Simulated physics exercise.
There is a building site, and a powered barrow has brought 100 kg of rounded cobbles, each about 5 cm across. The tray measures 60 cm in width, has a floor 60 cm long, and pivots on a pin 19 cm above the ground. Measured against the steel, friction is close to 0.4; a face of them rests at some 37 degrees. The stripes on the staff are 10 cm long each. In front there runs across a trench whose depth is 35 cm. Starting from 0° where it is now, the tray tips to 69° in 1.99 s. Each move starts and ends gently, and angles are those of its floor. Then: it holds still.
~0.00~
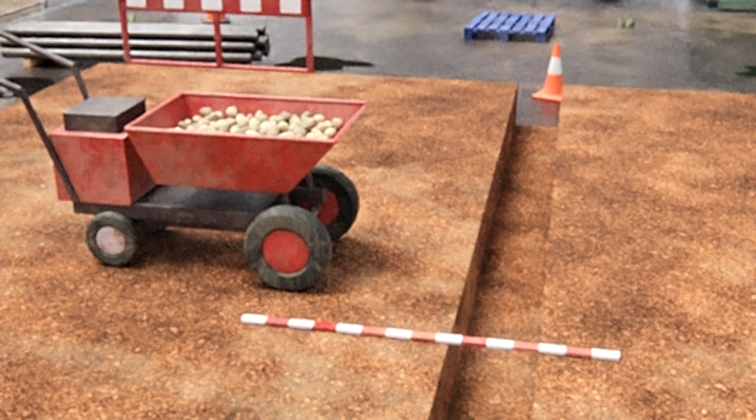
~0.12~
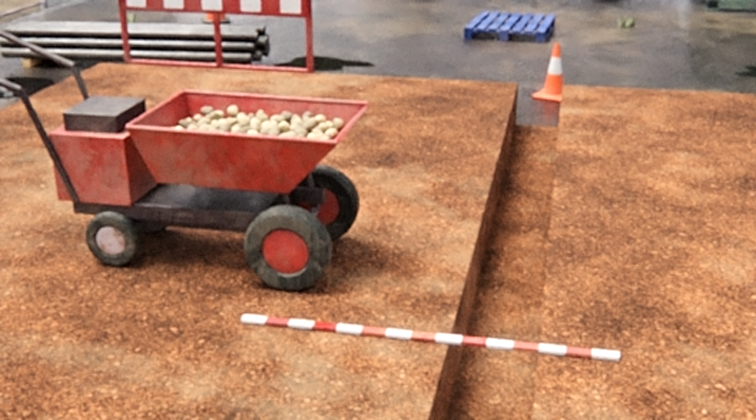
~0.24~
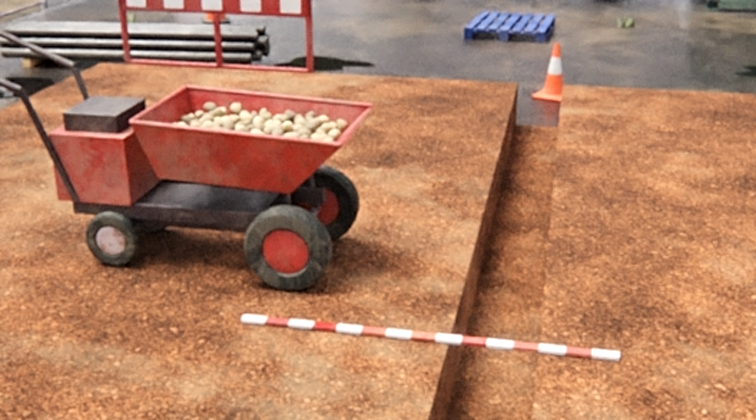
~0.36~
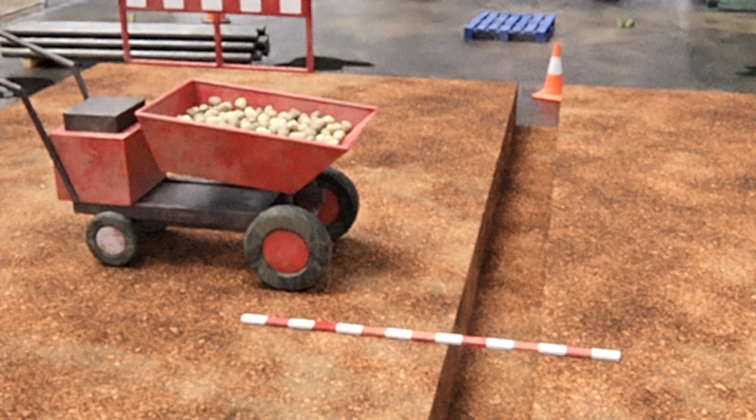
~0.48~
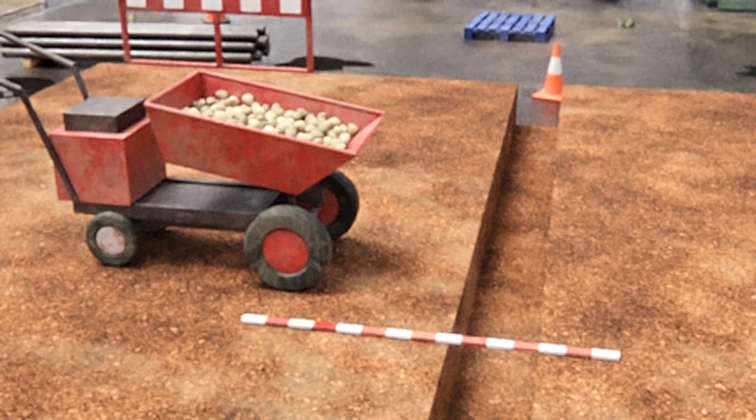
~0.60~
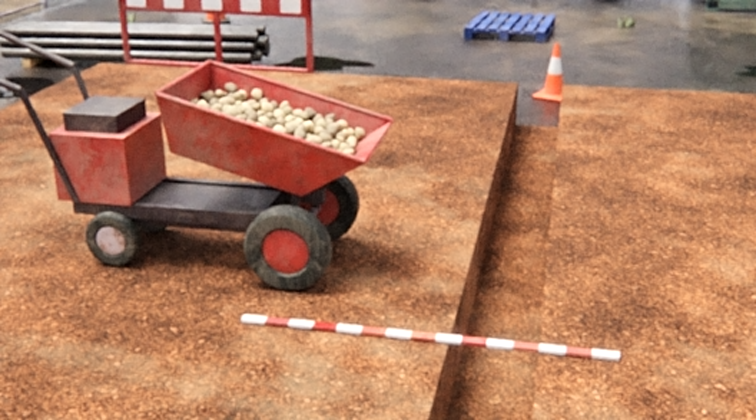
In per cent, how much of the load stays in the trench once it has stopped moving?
I would say about 70 per cent.
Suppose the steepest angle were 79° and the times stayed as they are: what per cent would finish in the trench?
It would be near 55 per cent.
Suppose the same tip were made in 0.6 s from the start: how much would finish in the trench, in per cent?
With that timing, about 80 per cent.
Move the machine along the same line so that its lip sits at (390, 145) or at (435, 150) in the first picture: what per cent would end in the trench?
Roughly 100 per cent, then 55 per cent.
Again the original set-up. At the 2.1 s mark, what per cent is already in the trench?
I'd put it near 40 per cent.
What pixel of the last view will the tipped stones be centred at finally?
Centre estimate: Around (491, 328).
After 1.5 s the floor is at 58°; 99 % in the tray, 1 % short of the trench; the foremost stones are at (431, 228).
After 2.1 s the floor is at 69°; 36 % in the tray, 25 % short of the trench, 40 % in the trench; the foremost stones are at (535, 344).
After 2.4 s the floor is at 69°; 11 % in the tray, 30 % short of the trench, 59 % in the trench; the foremost stones are at (536, 333).
After 4.4 s the floor is at 69°; 0 % in the tray, 30 % short of the trench, 70 % in the trench; the foremost stones are at (537, 325).
